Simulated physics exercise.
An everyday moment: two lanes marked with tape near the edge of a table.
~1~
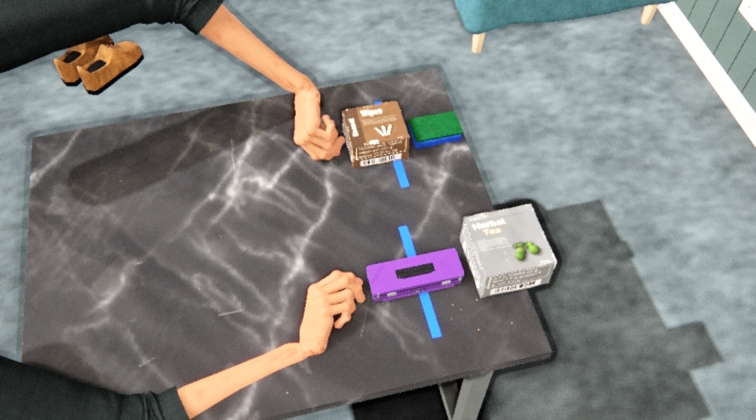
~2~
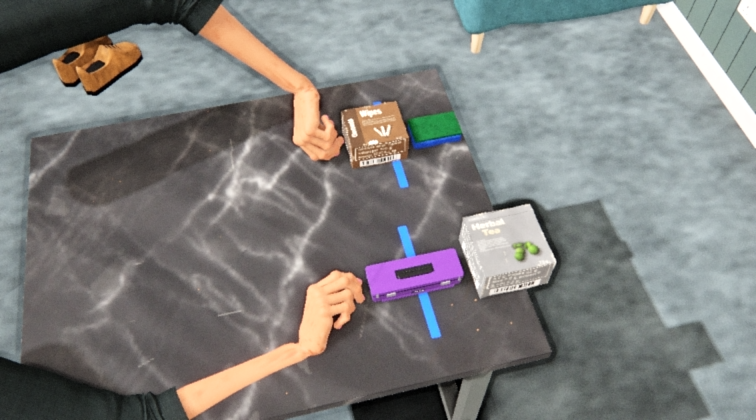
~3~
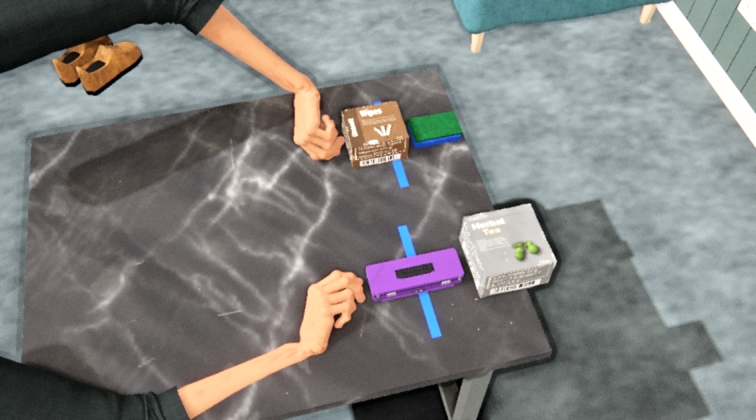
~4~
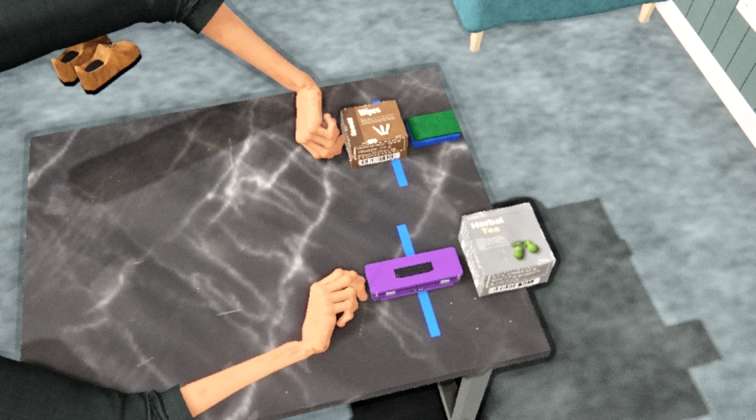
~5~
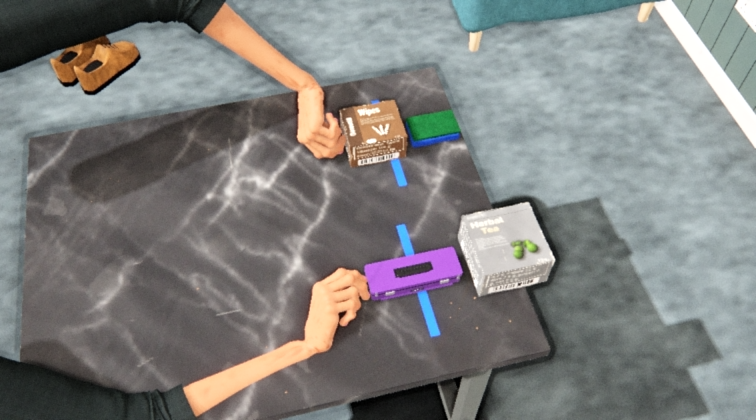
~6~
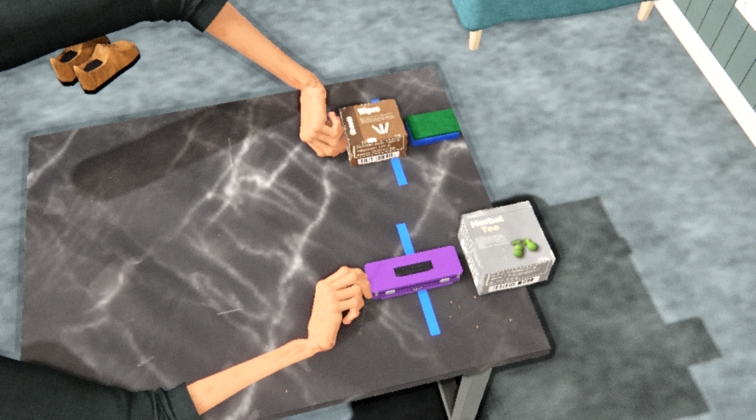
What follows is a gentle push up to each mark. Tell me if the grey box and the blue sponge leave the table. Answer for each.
The grey box falls off the table; the blue sponge falls off the table.
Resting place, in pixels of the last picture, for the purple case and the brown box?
Near (466, 262) and (420, 124).
Then, 1.22 s past the last view, grey box in the air near (534, 297); blue sponge travelled a little near (459, 123).
Then, 1.64 s past the last view, grey box come down near (487, 385); blue sponge in the air near (472, 159).
Finally, the grey box drops to the floor, near (492, 385); the blue sponge drops to the floor, near (433, 290).
